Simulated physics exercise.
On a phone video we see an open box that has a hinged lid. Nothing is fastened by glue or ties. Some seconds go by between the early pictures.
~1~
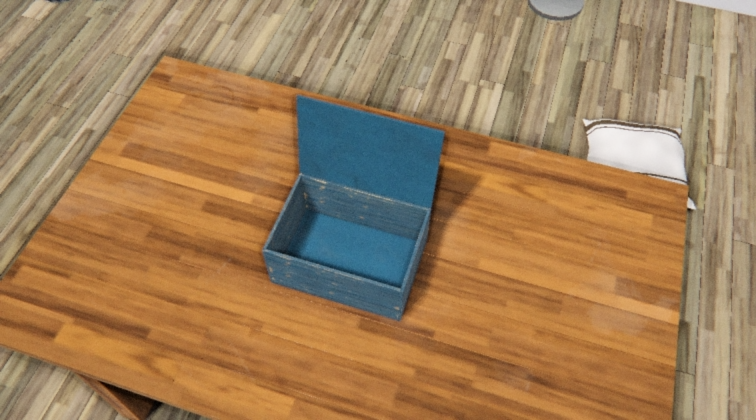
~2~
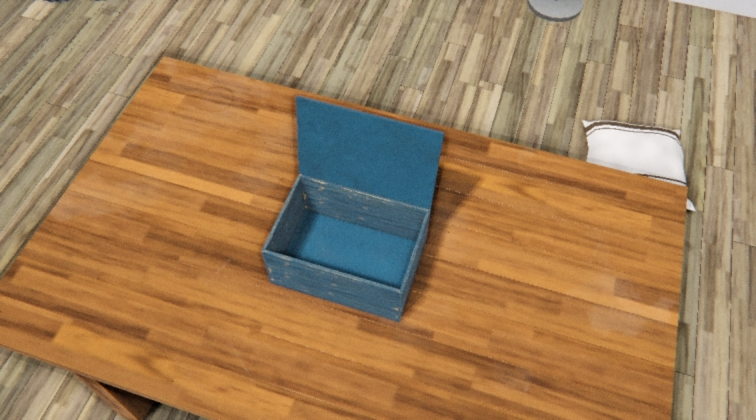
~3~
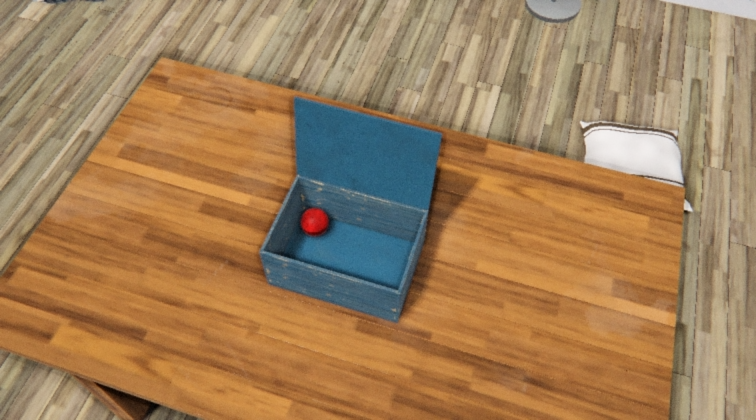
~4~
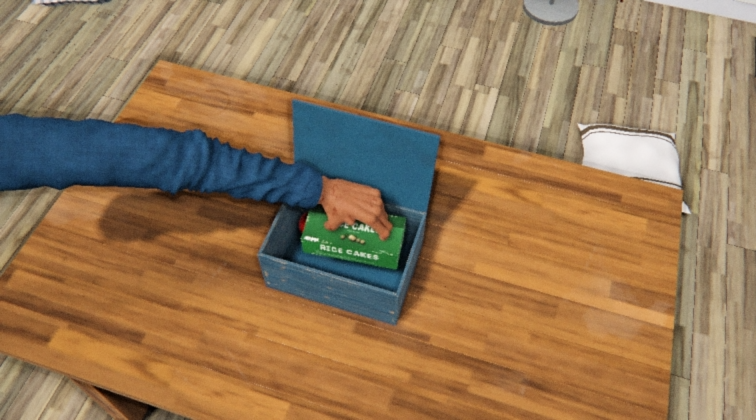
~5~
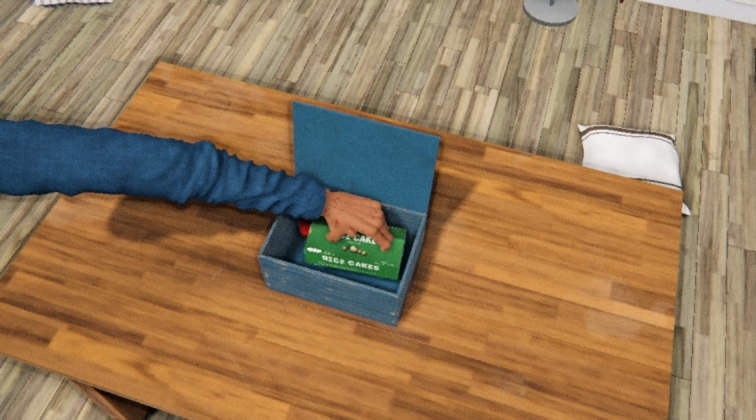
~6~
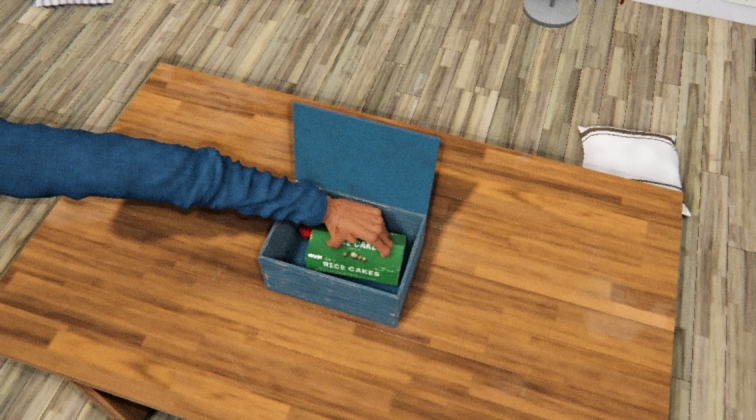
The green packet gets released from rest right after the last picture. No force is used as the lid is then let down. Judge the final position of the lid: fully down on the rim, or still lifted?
On the rim.
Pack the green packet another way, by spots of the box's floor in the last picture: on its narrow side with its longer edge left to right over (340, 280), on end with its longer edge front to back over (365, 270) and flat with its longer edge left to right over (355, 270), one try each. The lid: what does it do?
The first time the lid goes down fully, the second time it can't shut, and the third time it goes down fully.
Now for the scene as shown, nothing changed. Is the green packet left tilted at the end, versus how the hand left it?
It stays as it was set.
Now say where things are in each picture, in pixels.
The last thing is not in view yet, in the first frame.
The last thing is not in view yet, in the second frame.
The last thing is not in view yet; red ball (315, 222), in the third frame.
Coming down; green packet (354, 235), in the fourth frame.
Coming down; green packet (356, 246), in the fifth frame.
In place under the hand; green packet (356, 252), in the sixth frame.
Then, 1.20 s past the last view, lid starting down; green packet displaced a little near (357, 268).
Then, 1.70 s past the last view, lid 46° above the rim; green packet displaced a little near (357, 268).
Then, 1.90 s past the last view, lid 15° above the rim; green packet displaced a little near (357, 268).
Finally, lid shut; moved from the start, green packet; red ball still in place. Final places as the last picture's camera would see them, green packet near (357, 268).
